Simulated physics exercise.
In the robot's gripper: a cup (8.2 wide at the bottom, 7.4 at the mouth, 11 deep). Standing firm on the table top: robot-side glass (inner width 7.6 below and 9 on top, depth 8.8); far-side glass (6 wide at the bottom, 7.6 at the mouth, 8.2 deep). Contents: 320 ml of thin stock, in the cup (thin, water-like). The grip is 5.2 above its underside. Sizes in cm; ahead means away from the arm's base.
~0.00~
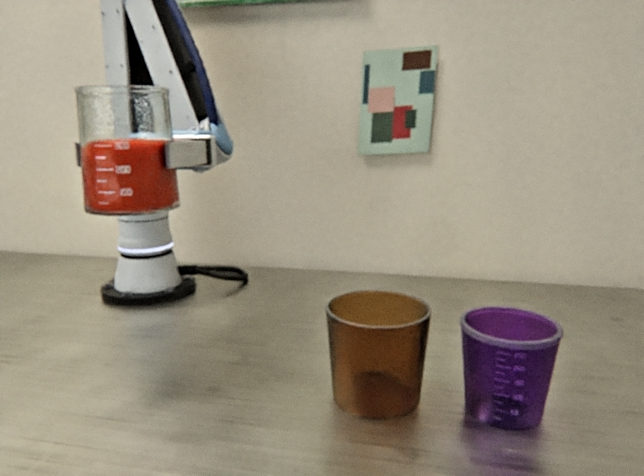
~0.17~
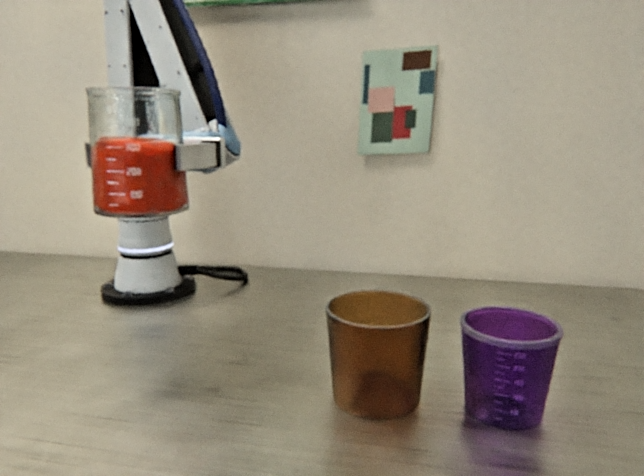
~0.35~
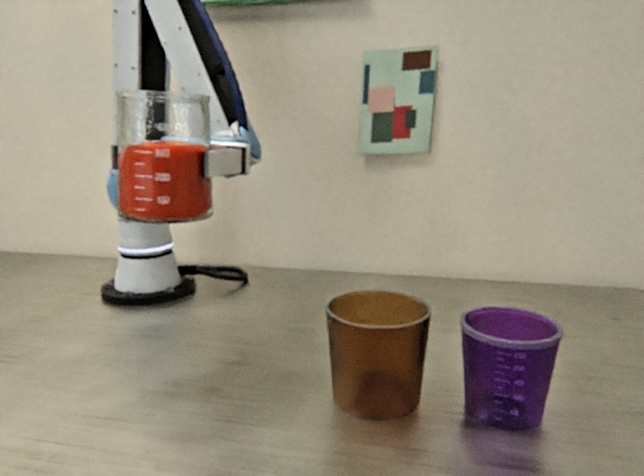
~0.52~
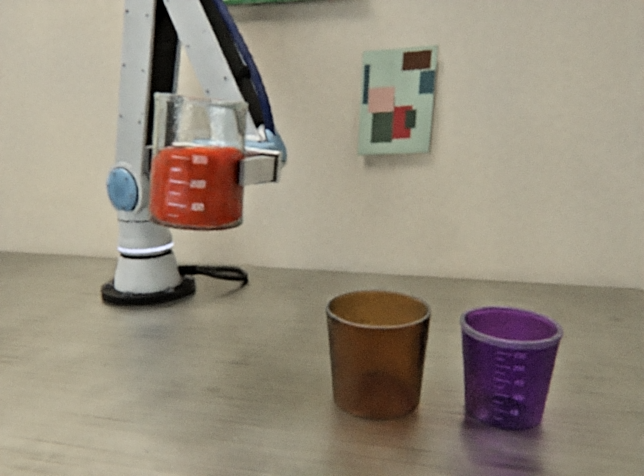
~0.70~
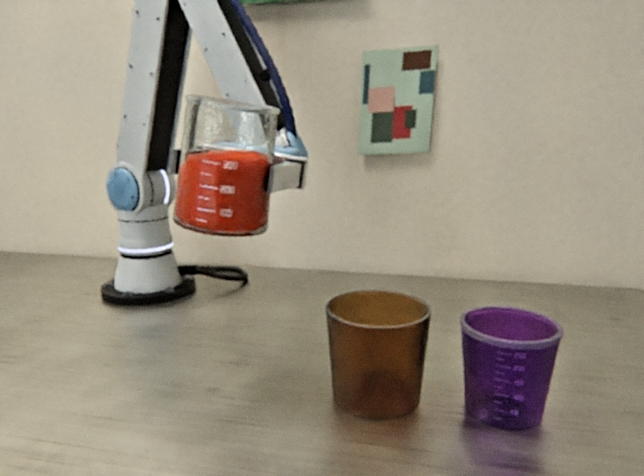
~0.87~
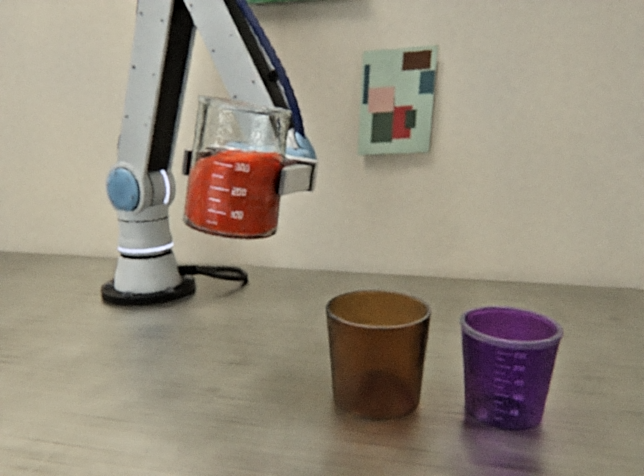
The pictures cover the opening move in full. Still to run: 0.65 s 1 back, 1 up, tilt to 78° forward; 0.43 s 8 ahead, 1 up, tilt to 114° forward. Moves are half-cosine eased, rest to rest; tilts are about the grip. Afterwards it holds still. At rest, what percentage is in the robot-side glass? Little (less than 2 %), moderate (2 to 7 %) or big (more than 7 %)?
In the robot-side glass the share is big, more than 7 %.
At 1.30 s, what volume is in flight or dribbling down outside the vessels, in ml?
Some 0 ml.
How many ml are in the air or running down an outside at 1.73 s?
Some 15 ml.
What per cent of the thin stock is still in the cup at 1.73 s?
Near 70 %.
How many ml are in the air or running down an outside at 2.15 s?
About 30 ml.
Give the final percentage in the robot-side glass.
Some 30 per cent.
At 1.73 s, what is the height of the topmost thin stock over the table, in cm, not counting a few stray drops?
About 23 cm.
After 1.30 s, tilted 61° forward, liquid up to 24 above the table; 320 ml in the cup.
After 1.73 s, tilted 96° forward, liquid up to 24 above the table; 230 ml in the cup, 75 ml in the robot-side glass, 15 ml in the air or running down outside.
After 2.15 s, tilted 114° forward, liquid up to 23 above the table; 145 ml on the table or floor, 100 ml in the robot-side glass, 45 ml in the far-side glass, 30 ml in the air or running down outside.
After 2.95 s, tilted 114° forward, liquid up to 18 above the table; 180 ml on the table or floor, 100 ml in the robot-side glass, 40 ml in the far-side glass.
In the end, 180 ml on the table or floor, 100 ml in the robot-side glass, 40 ml in the far-side glass. That is 31 % in the robot-side glass.
